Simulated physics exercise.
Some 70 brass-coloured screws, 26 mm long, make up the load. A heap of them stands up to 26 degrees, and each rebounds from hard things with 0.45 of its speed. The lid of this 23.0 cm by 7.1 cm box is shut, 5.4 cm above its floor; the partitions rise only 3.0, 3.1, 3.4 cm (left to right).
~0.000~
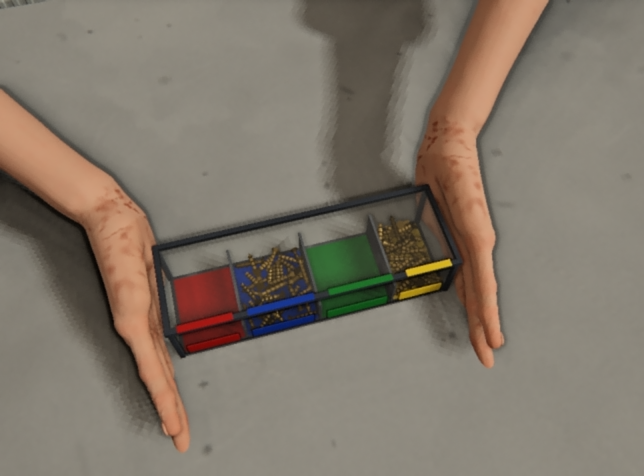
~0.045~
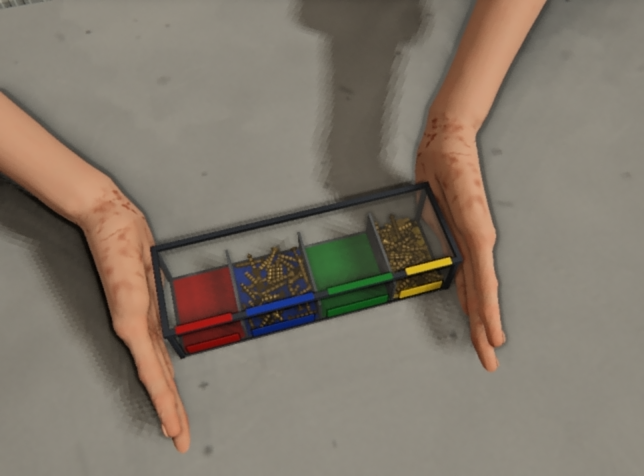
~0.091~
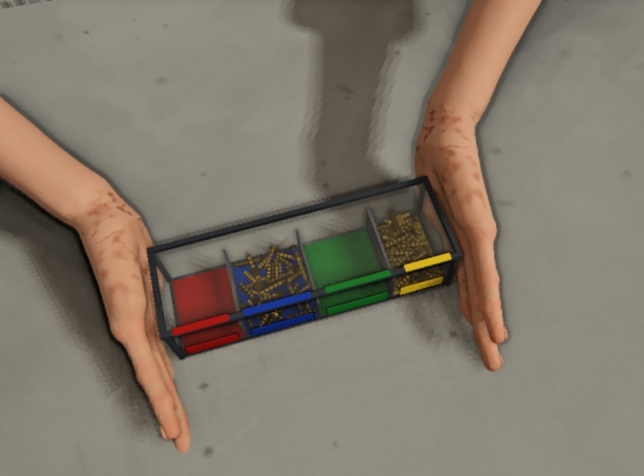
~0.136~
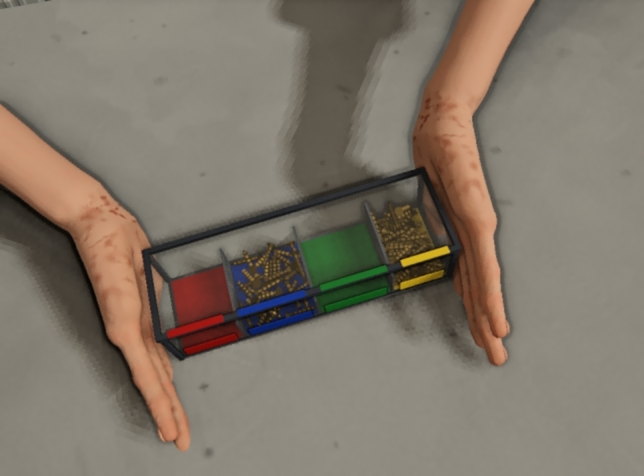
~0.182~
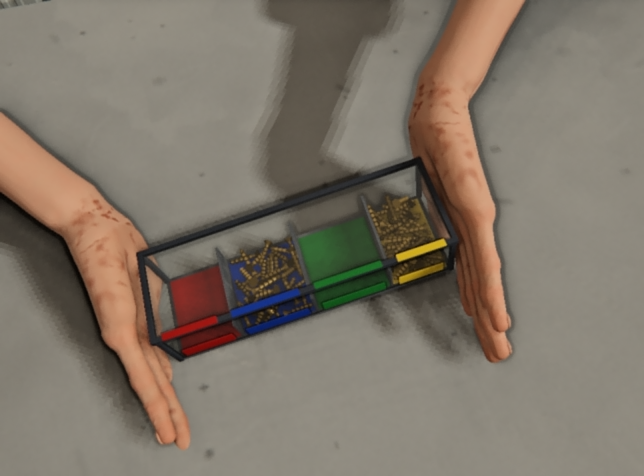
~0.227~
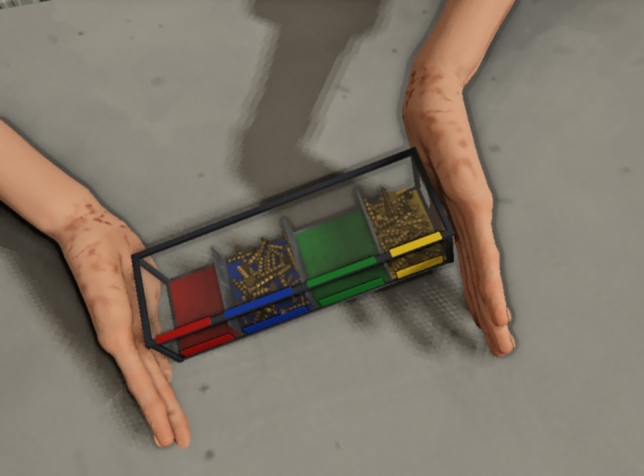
A clear box holding brass-coloured screws tilts left between two hands, its right end rising.
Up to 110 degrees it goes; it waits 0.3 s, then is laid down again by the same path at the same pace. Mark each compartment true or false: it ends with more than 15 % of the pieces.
Red: True, blue: False, green: False, yellow: False.
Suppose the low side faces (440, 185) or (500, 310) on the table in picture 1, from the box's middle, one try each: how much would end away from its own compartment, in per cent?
Near 40 and 40 percent, in that order.
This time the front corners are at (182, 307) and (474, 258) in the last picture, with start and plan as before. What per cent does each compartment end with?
Red 0 %; blue 0 %; green 10 %; yellow 90 %.
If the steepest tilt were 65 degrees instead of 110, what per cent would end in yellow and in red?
Yellow: 50, red: 0 (per cent).
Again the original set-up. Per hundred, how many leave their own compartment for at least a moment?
That share comes to about 100 per cent.
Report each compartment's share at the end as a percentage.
Final shares in percent: Red 100, blue 0, green 0, yellow 0.
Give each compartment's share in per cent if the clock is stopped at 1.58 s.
Red 40, blue 20, green 15, yellow 25.
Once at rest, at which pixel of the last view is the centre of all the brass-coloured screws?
When it all comes to rest, the middle is near (195, 310).
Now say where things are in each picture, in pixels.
The first frame shows box tilt 0 degrees, front corners at (170, 331) and (456, 260); blue 50 %, yellow 50 %.
The second frame shows box tilt 1 degrees, front corners at (169, 332) and (456, 258).
The third frame shows box tilt 3 degrees, front corners at (166, 334) and (456, 254).
The fourth frame shows box tilt 6 degrees, front corners at (161, 336) and (454, 247), lowest corner left front.
The fifth frame shows box tilt 10 degrees, front corners at (156, 339) and (452, 239), lowest corner left front.
The sixth frame shows box tilt 14 degrees, front corners at (151, 342) and (447, 232), lowest corner left front; blue 50 %, yellow 50 %. Its pace works out near 80 degrees a second.
After 1.58 s, tilt 110 degrees; red 40 %, blue 20 %, green 15 %, yellow 25 %.
After 2.49 s, tilt 56 degrees; red 100 %.
After 3.39 s, tilt 0 degrees; red 100 %.
In the end, at 3.8 s, red 100 %, blue 0 %, green 0 %, yellow 0 %.
